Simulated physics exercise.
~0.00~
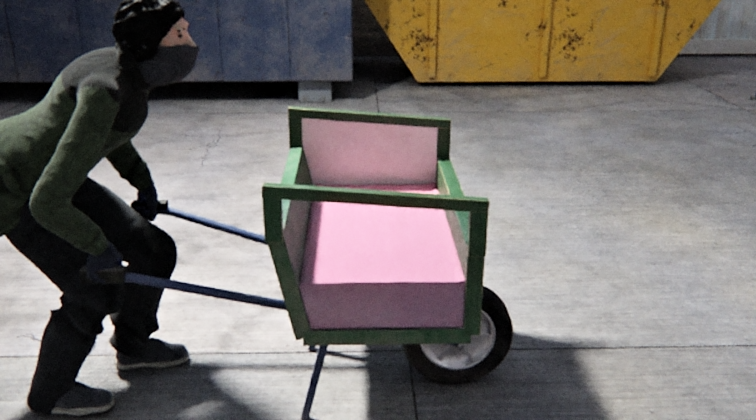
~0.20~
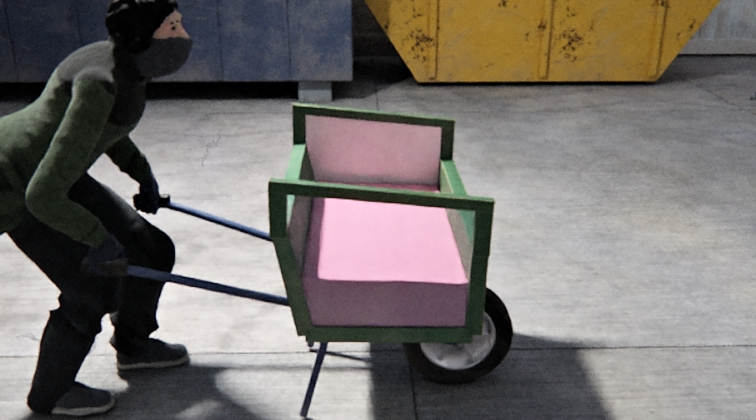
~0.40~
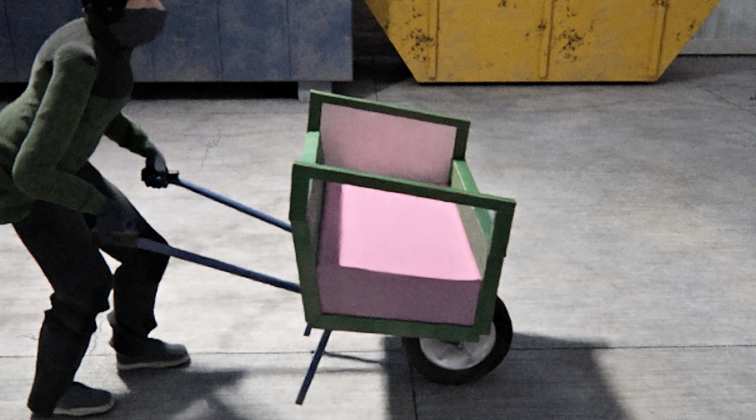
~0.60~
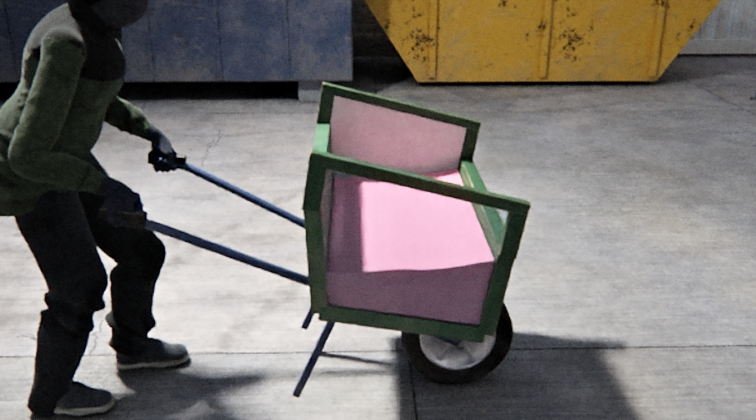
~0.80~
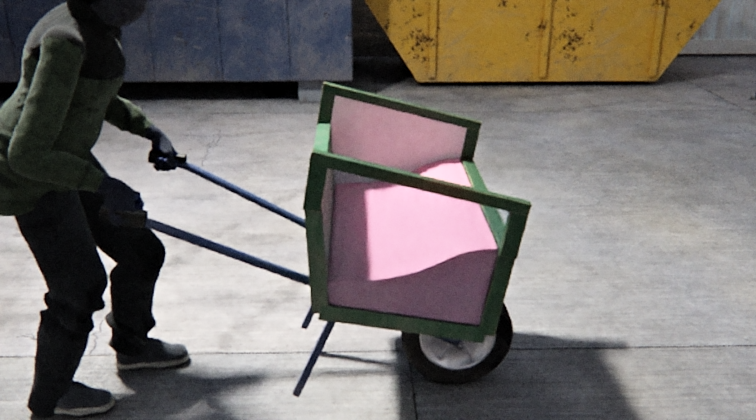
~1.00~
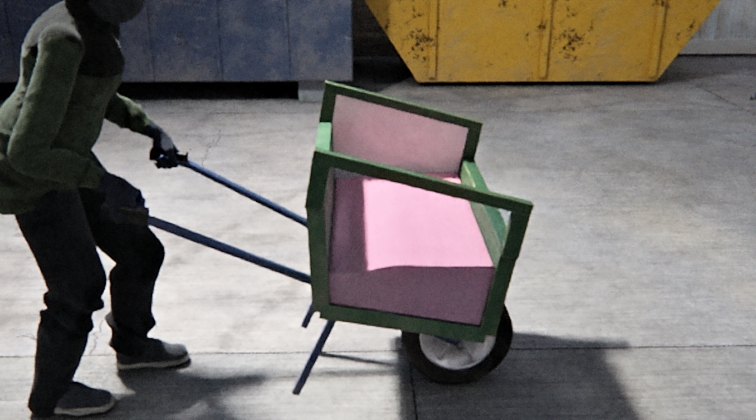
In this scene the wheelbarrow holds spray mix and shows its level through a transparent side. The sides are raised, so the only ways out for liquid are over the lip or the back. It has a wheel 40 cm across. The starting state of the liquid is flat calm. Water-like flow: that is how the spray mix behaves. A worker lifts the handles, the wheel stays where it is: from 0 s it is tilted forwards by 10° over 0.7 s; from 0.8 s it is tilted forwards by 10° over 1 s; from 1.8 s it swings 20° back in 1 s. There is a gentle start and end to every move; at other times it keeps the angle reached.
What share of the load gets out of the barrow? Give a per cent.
About 10 per cent.
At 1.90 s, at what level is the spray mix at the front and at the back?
At the front 24 cm, at the back 4 cm.
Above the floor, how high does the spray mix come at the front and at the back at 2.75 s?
The front reads 10 cm and the back reads 16 cm.
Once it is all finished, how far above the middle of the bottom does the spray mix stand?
Roughly 14 centimetres.
After 1.90 s the barrow is at 20° forwards, the surface stands 4 cm at the back and 25 cm at the front; 10 per cent is out, over the front.
After 2.75 s the surface stands 16 cm at the back and 10 cm at the front; 10 per cent is out, over the front.
After 3.60 s the surface stands 15 cm at the back and 12 cm at the front; 10 per cent is out, over the front.
After 5.68 s 10 per cent is out, over the front, 6 of 59 litres.
